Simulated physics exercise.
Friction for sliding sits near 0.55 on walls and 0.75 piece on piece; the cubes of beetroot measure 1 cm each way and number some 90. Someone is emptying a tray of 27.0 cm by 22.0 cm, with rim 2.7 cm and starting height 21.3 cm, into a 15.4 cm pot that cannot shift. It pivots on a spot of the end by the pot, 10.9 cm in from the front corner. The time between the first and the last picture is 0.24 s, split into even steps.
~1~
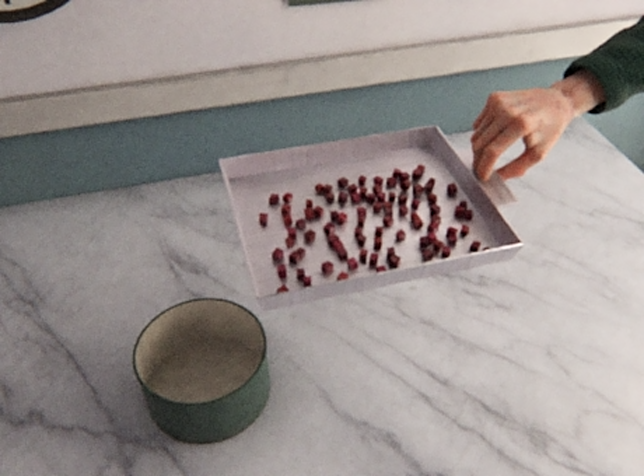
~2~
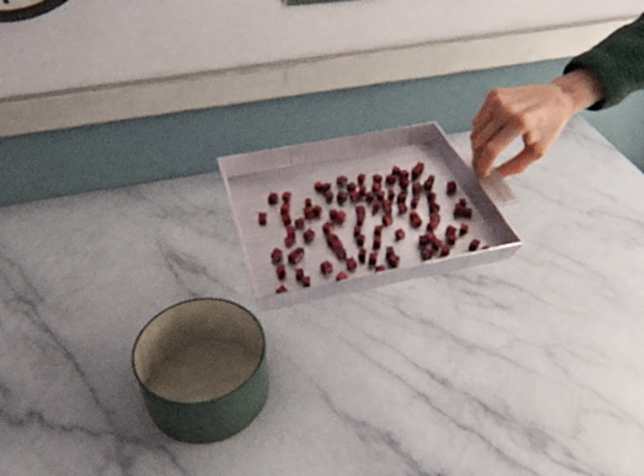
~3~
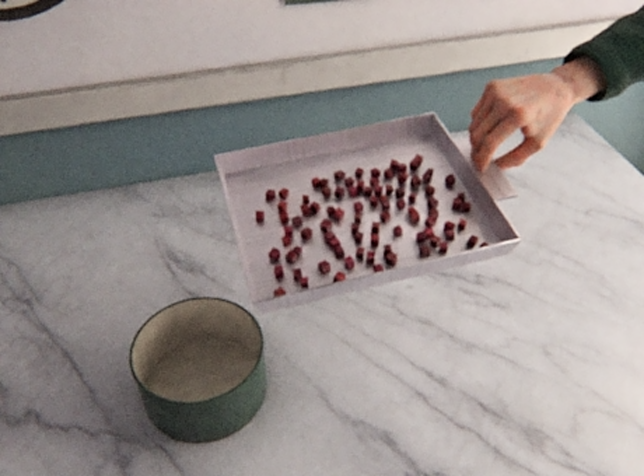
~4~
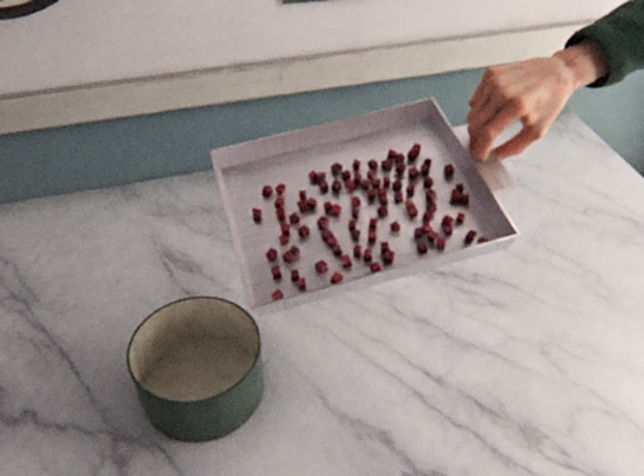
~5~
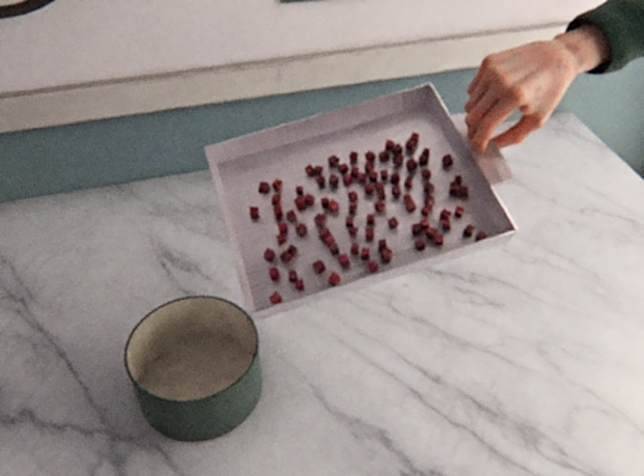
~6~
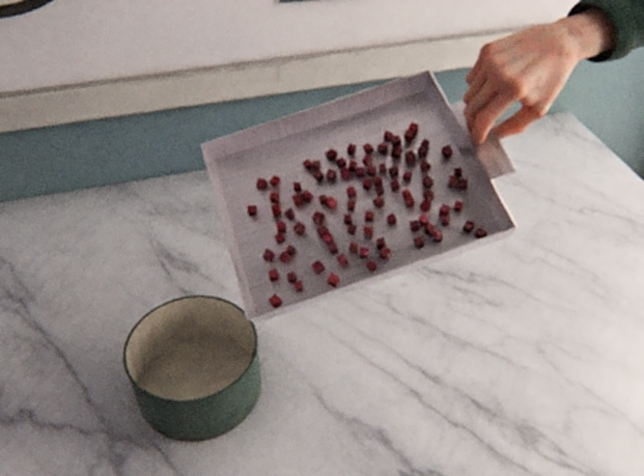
A hand at the right gripped a pale tray scattered with small dark red cubes and slowly raised its far side, tilting it toward the green pot while the cubes stayed spread across it.
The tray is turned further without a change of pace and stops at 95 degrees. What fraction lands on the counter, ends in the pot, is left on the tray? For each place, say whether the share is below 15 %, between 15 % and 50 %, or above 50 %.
In the end counter: The greater portion, pot: A little, tray: A little.
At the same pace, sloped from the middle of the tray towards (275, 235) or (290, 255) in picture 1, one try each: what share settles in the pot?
Near 60 and 45 per cent, in that order.
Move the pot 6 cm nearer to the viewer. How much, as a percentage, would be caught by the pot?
Near 35 per cent in that case.
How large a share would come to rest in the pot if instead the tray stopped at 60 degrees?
That comes out at some 0 per cent.
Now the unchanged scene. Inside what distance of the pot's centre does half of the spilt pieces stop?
About 14 cm from the centre.
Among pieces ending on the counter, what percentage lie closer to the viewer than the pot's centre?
Estimate: Close to 100 per cent of the pieces.
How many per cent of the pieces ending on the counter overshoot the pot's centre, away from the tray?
Share: Around 20 %.
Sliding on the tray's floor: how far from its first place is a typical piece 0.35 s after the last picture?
I'd say close to 7 centimetres.
Then, 0.35 s after the last picture, tilt 56 degrees; the tray holds 100 %, the pot 0 %.
Then, 0.59 s after the last picture, tilt 81 degrees; the tray holds 60 %, the pot 0 %.
Then, 0.93 s after the last picture, tilt 95 degrees; the tray holds 15 %, the pot 0 %.
In the end, counter 95 %, pot 5 %, tray 0 %.
